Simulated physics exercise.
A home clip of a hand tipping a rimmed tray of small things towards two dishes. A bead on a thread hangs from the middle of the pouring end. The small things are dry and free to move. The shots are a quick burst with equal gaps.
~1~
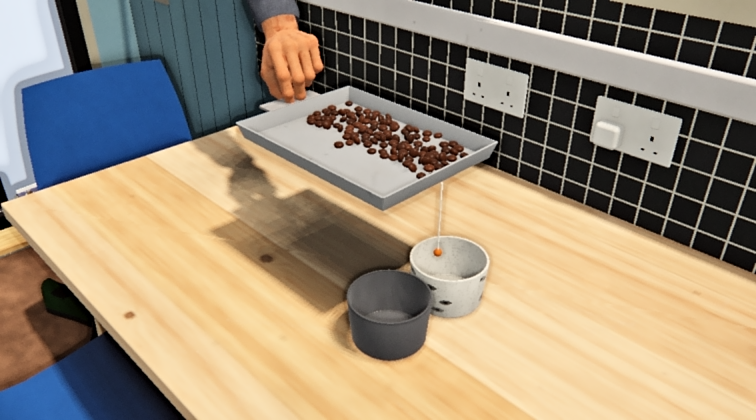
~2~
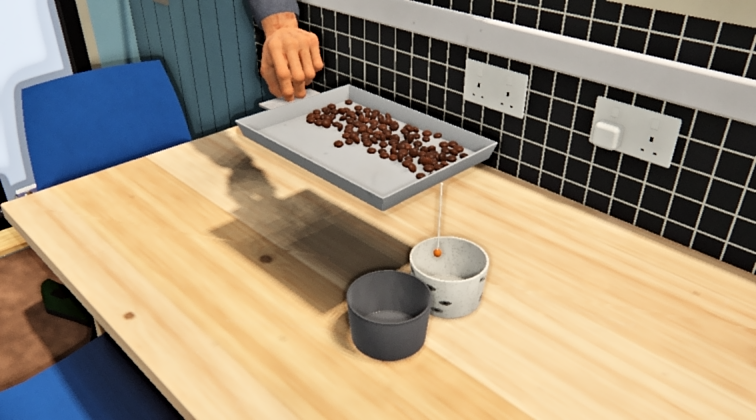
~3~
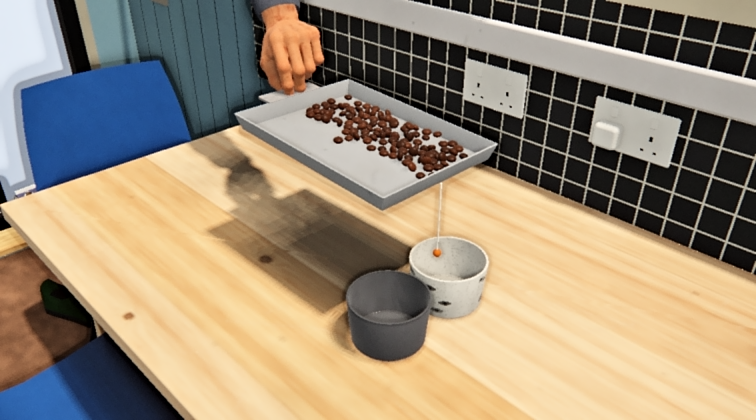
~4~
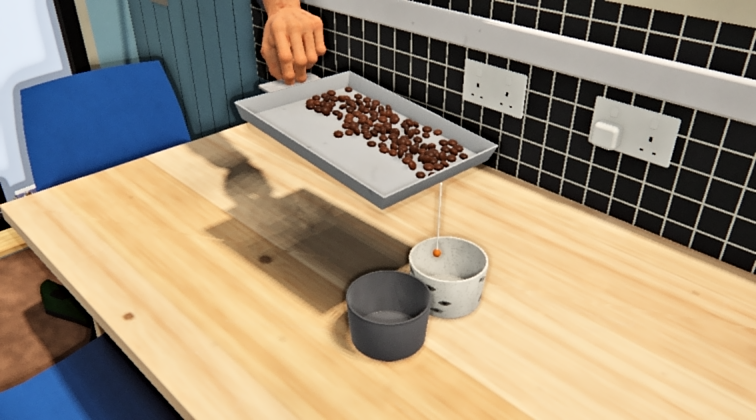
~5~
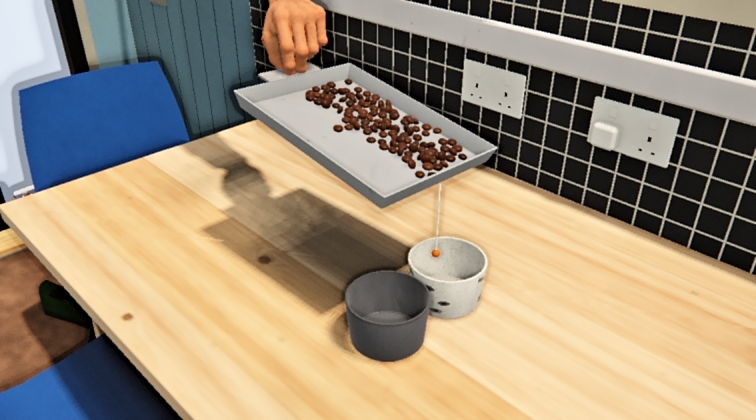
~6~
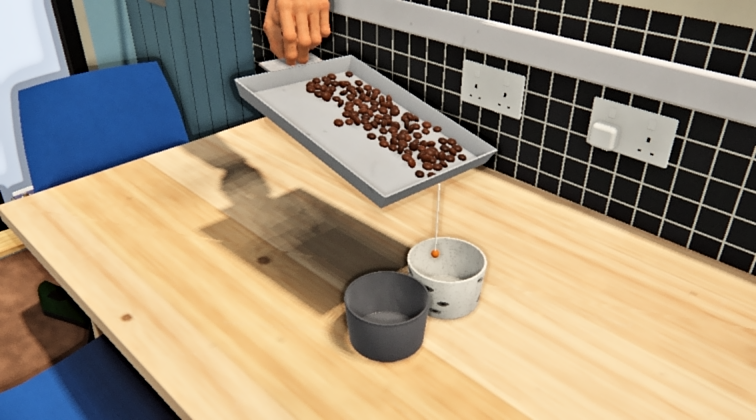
To begin with, a hand holds a grey rimmed tray of small brown pieces almost level above a wooden table, with a dark dish and a speckled pale dish below. The hand then gradually raises the far end, tilting the tray slightly, while the pieces stay on it and the bead hangs nearly still.
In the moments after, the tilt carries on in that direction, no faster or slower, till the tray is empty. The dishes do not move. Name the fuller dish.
The right-hand dish gets more.
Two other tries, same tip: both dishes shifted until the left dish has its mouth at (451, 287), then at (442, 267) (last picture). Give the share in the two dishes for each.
About 100 and 80 per cent.
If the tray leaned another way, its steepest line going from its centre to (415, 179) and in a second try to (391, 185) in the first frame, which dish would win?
The first try: The left-hand dish. The second: The left one.
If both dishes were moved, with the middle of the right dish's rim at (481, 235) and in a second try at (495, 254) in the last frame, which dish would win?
The first try: The dish on the right. The second: The right-hand dish.
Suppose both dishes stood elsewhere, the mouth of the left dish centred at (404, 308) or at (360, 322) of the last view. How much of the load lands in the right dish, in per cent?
Roughly 40 per cent, and 0 per cent.
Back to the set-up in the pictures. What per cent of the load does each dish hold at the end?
For the left dish some 0 %, for the right dish some 30 %.
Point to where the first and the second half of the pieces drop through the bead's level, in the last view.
Early half (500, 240), late half (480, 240).
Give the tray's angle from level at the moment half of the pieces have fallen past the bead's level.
At some 90 degrees.
Soon after the last picture, tray tipped steeply; all on the tray.
A little later, tray tipped right over; about a third on the tray; a small part in the right dish; about a third outside both; a small part in the air.
Later still, tray tipped past a quarter turn; about a quarter in the right dish; about two thirds outside both.
At rest, tray tipped past a quarter turn; none in the left dish; about a quarter in the right dish; about two thirds outside both.
